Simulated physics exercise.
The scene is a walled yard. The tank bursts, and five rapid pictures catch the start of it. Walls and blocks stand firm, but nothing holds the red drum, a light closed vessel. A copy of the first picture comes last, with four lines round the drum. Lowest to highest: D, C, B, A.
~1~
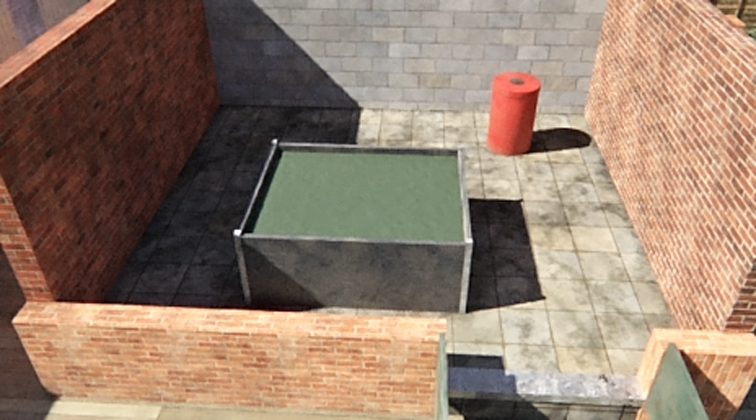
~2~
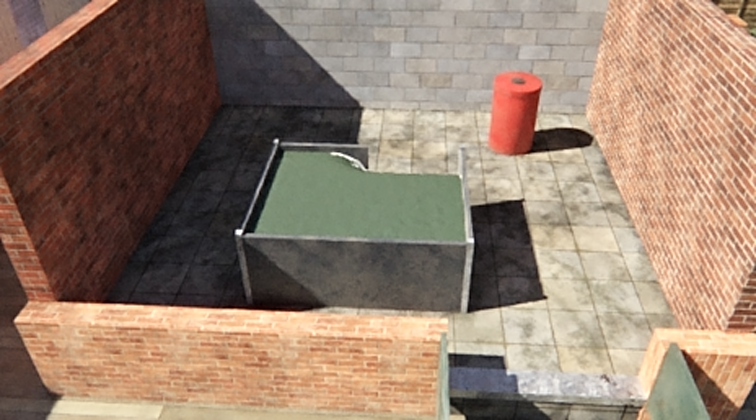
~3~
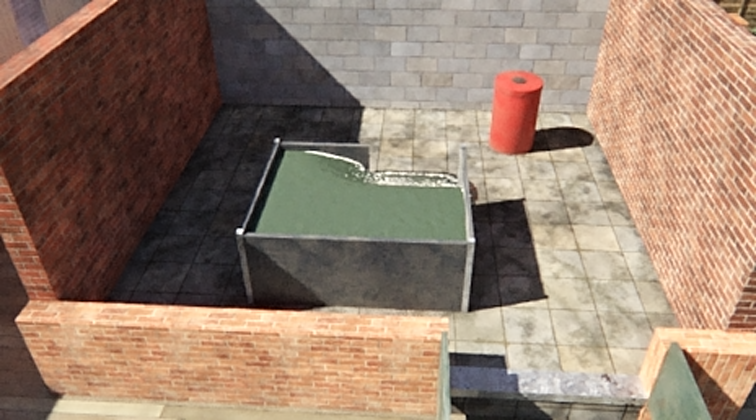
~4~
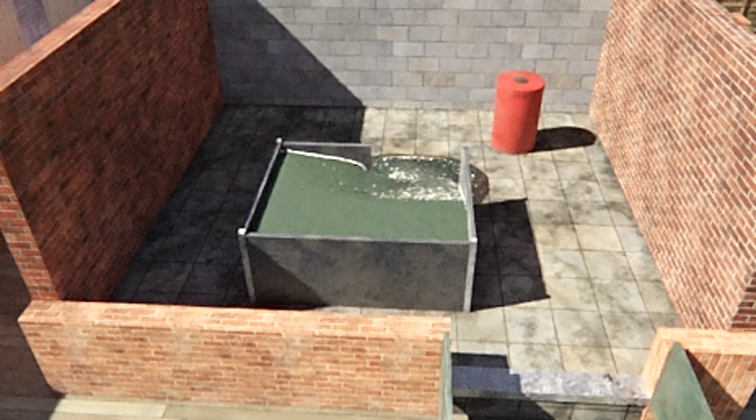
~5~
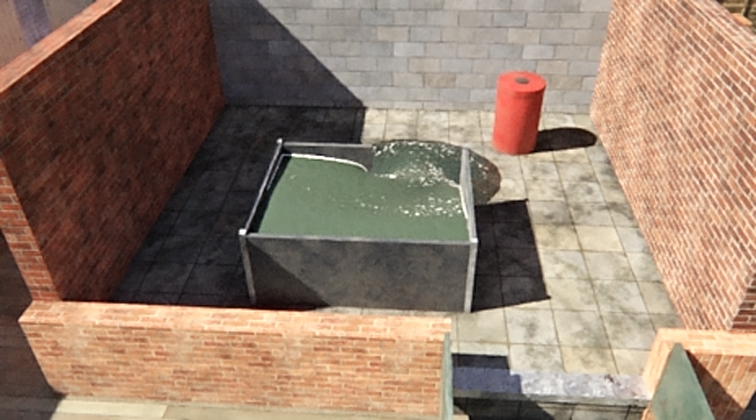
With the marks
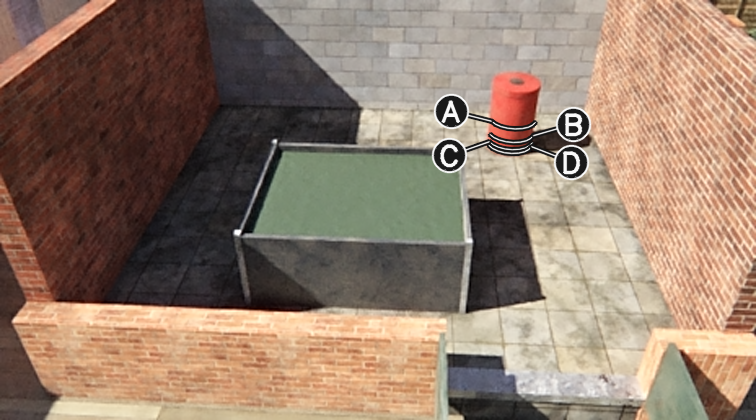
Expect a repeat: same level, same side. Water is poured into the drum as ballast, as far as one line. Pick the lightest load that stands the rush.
A will do.
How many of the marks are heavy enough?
One.
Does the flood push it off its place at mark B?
Yes, it does.
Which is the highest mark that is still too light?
Mark B.
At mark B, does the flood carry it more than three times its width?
No, less.
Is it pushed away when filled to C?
Yes, it does.
In white, A at (515, 128); B at (513, 142); C at (512, 149); D at (511, 153); from the bottom up D, C, B, A.
With A, it does not move.
With B, it is pushed about its own width away.
With C, it is pushed about 5 times its own width away.
With D, it is pushed about 6 times its own width away.
